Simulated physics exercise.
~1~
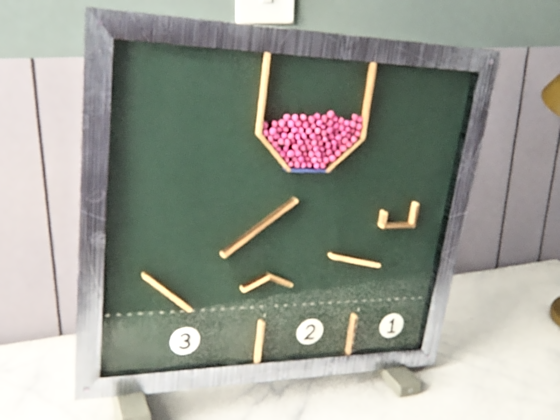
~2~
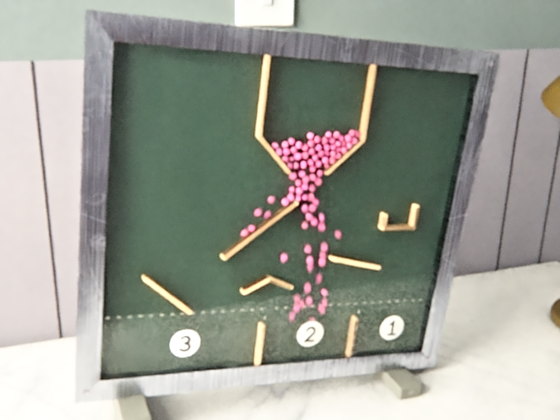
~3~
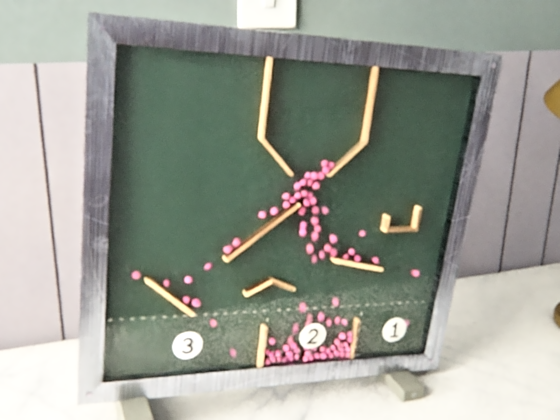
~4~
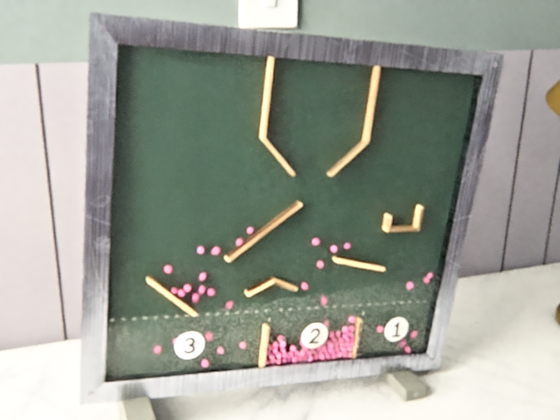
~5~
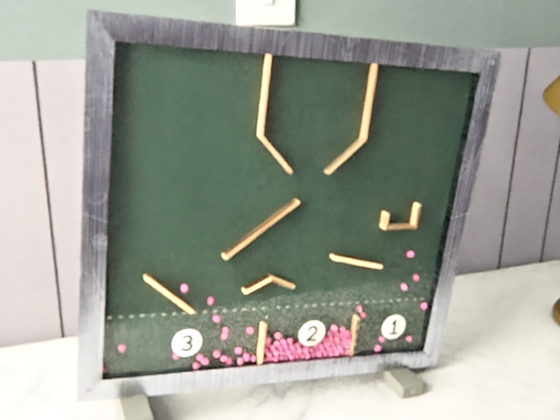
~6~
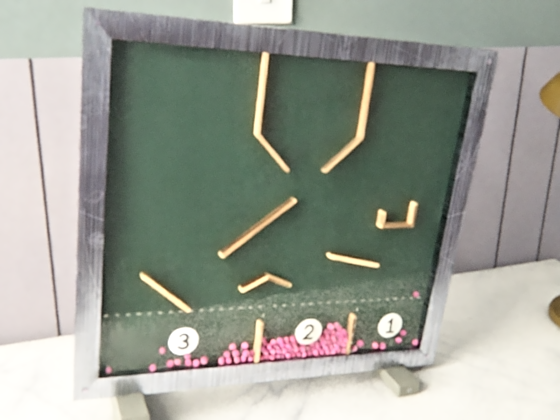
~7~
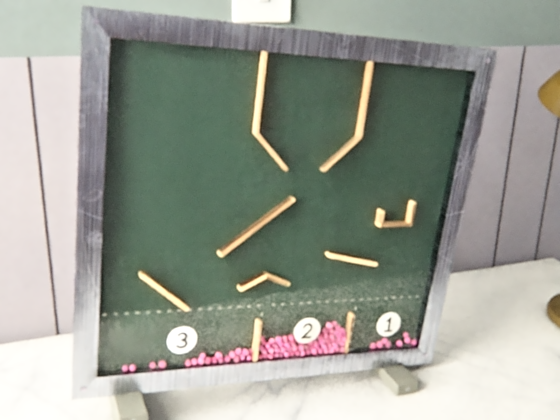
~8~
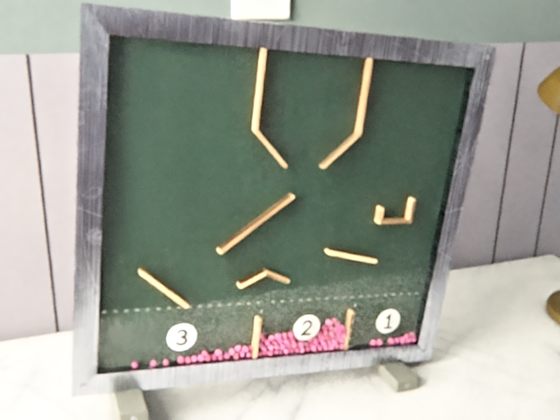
On a pale marble-like tabletop against a green and grey-panelled wall, a grey-framed board with a dark green face is seen from the front in a slightly swaying view. Pink beads fill a wooden-edged funnel at the top, above several slanted wooden strips and three numbered bins. The funnel opens and the beads pour down, some rolling left along the long slanted strip, others dropping straight into the middle bin. As the funnel empties, stragglers bounce off the lower strips to both sides. The beads settle with the middle bin fullest, fewer on the left and fewest on the right.
